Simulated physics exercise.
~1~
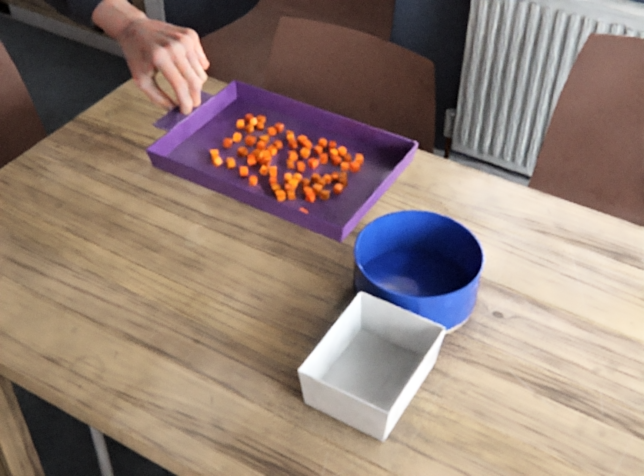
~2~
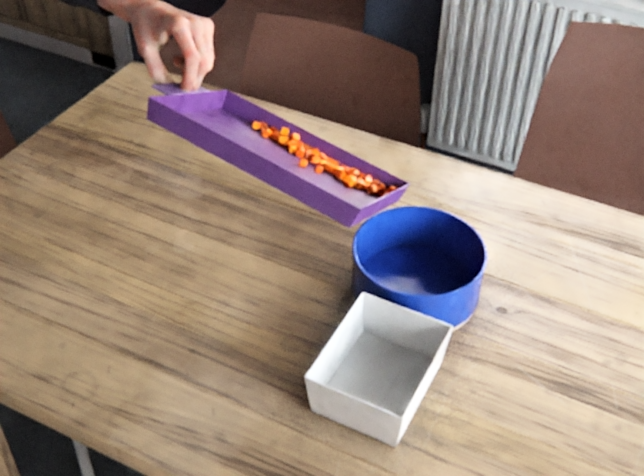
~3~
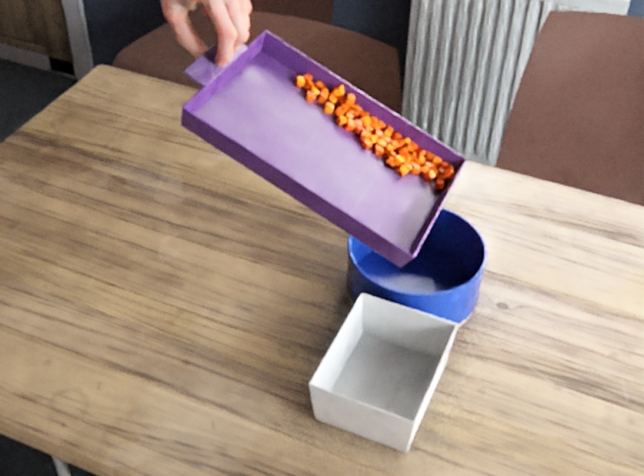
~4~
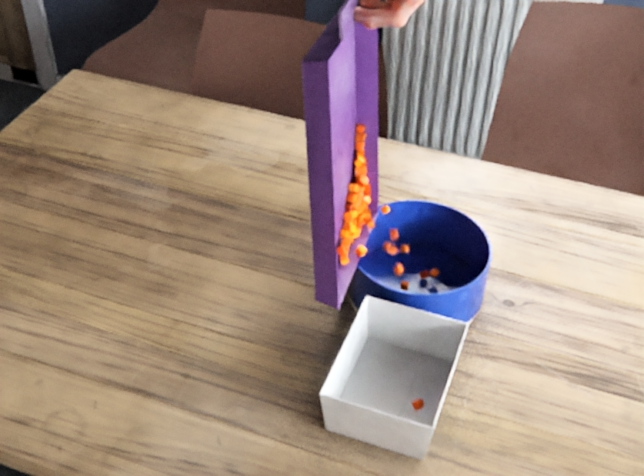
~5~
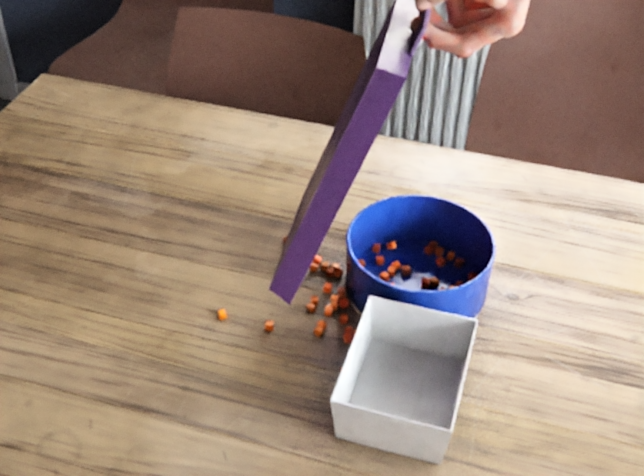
The clip opens with a hand holding a shallow purple tray of small orange carrot cubes above a wooden table, near a round blue pot and a square white tin. The tray tips down to the right, and the cubes gather along its far side. The hand then lifts the tray and moves it right, over the pot. It tilts the tray steeply until it stands nearly upright, and cubes tumble out. Tipped past upright, the tray leaves about half the cubes in the blue pot and the rest scattered on the table, while the white tin looks empty.
